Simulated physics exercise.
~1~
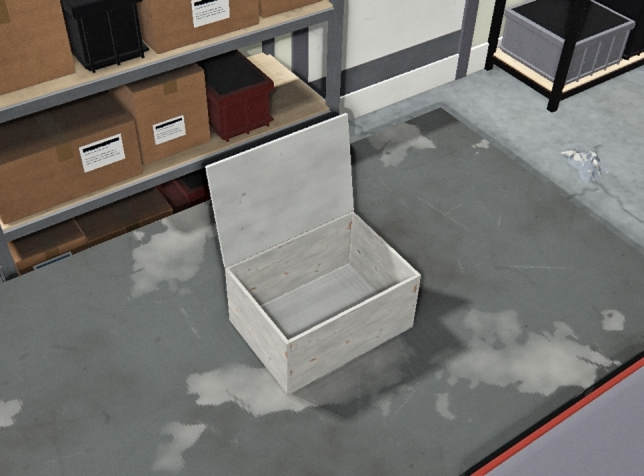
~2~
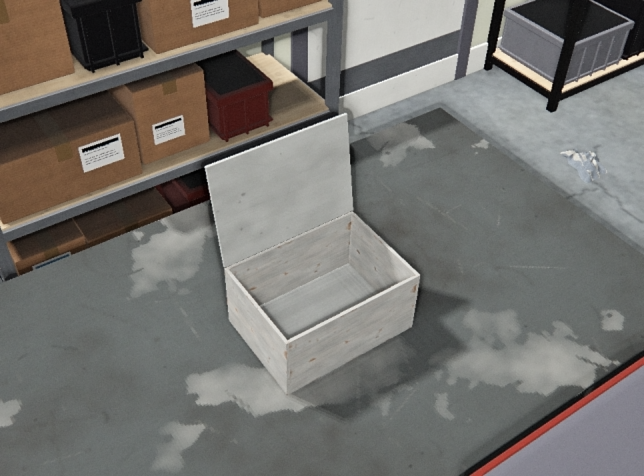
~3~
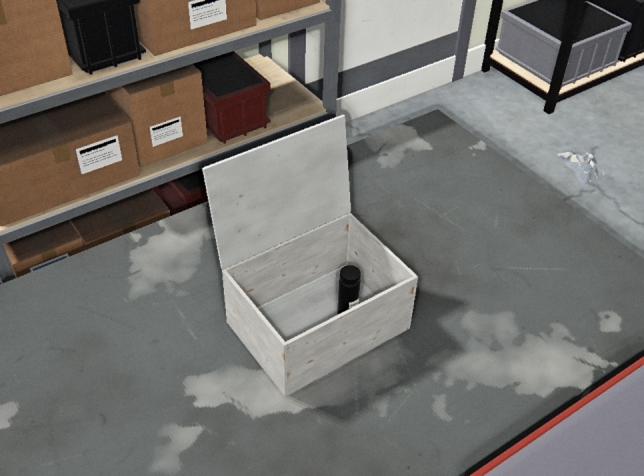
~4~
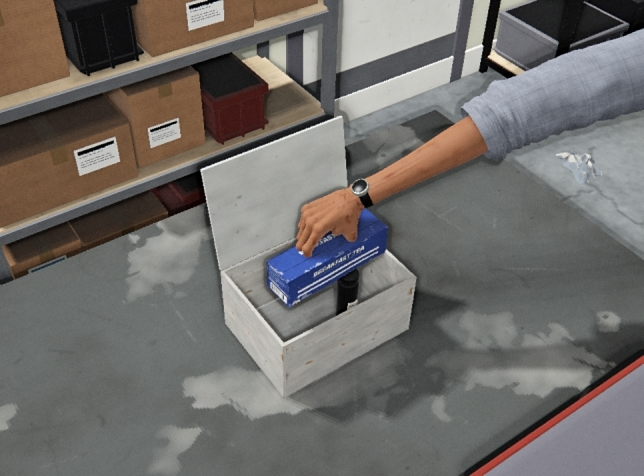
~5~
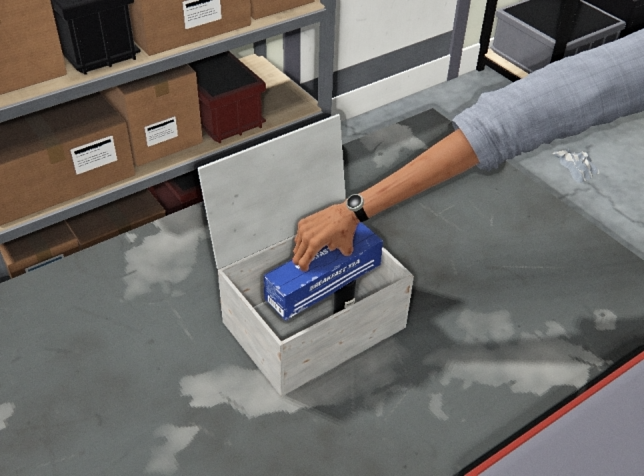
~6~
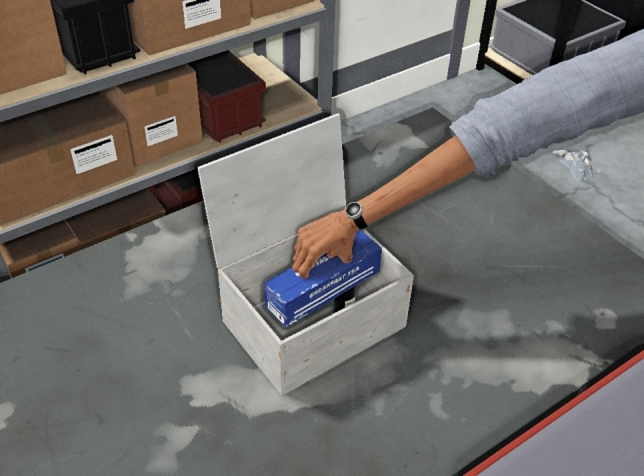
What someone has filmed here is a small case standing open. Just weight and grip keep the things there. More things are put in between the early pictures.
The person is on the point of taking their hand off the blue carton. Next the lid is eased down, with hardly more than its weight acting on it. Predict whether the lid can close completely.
Prediction: The lid can close completely.
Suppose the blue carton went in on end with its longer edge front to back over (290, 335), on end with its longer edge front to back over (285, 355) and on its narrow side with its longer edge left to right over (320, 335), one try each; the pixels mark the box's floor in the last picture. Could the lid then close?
In order: The lid gets blocked, then gets blocked, then fits down.
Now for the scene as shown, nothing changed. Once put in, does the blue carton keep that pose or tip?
After all that, it finishes out of line.
Then, 0.60 s on from there, blue carton turned 37° from how it was put near (324, 294); black shaker turned 32° from how it was put.
Then, 1.20 s on from there, lid starting down; blue carton turned 72° from how it was put near (329, 322); black shaker on its side.
Then, 1.60 s on from there, lid 57° above the rim; blue carton on its side near (332, 329); black shaker on its side.
Then, 1.90 s on from there, lid 18° above the rim; blue carton on its side near (332, 329); black shaker on its side.
In the end, lid shut; toppled in the box, black shaker and blue carton. At the end, from the last picture's camera, blue carton near (332, 329).
